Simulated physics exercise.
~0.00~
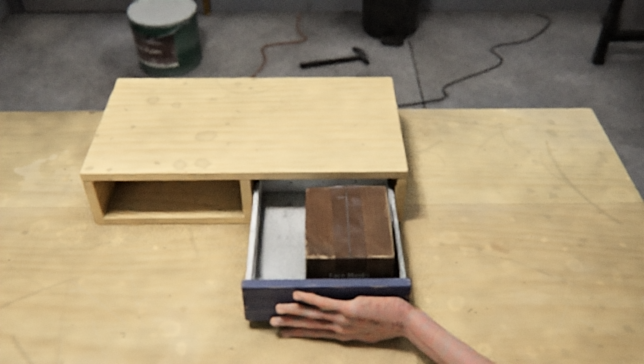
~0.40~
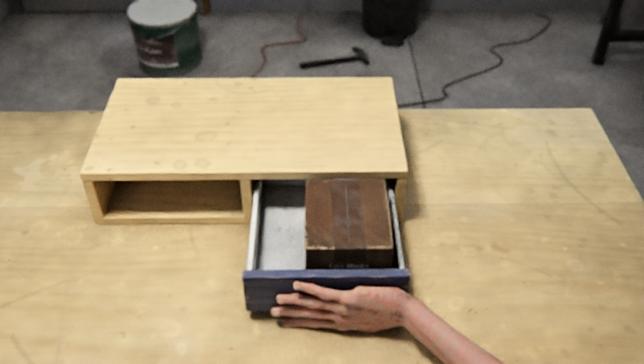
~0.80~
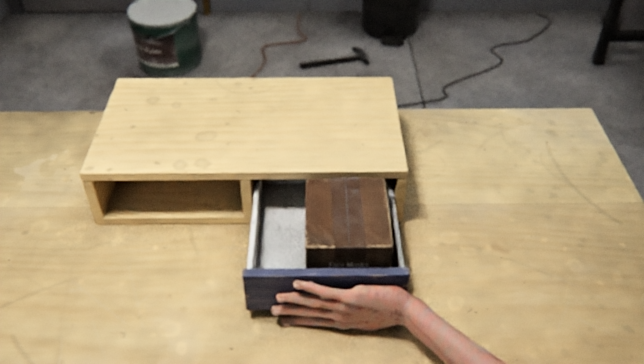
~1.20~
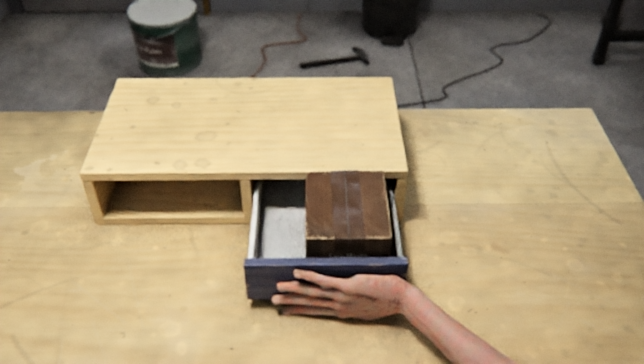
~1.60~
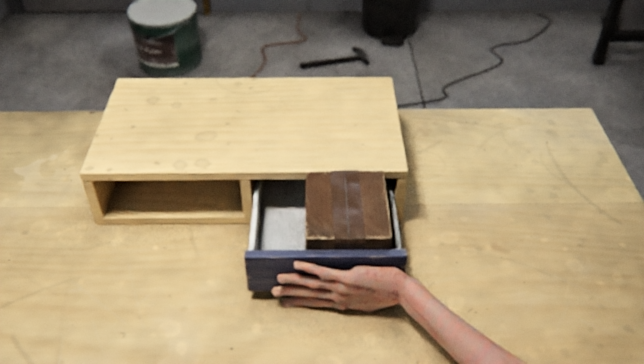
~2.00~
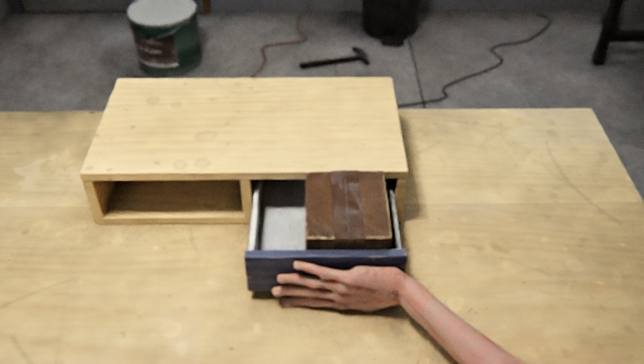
A hand pushed a blue-fronted drawer holding a brown box towards a light wooden chest on a table. The drawer slid in a little way, the box moving with it, then jammed and stayed partly open with the hand still against its front.
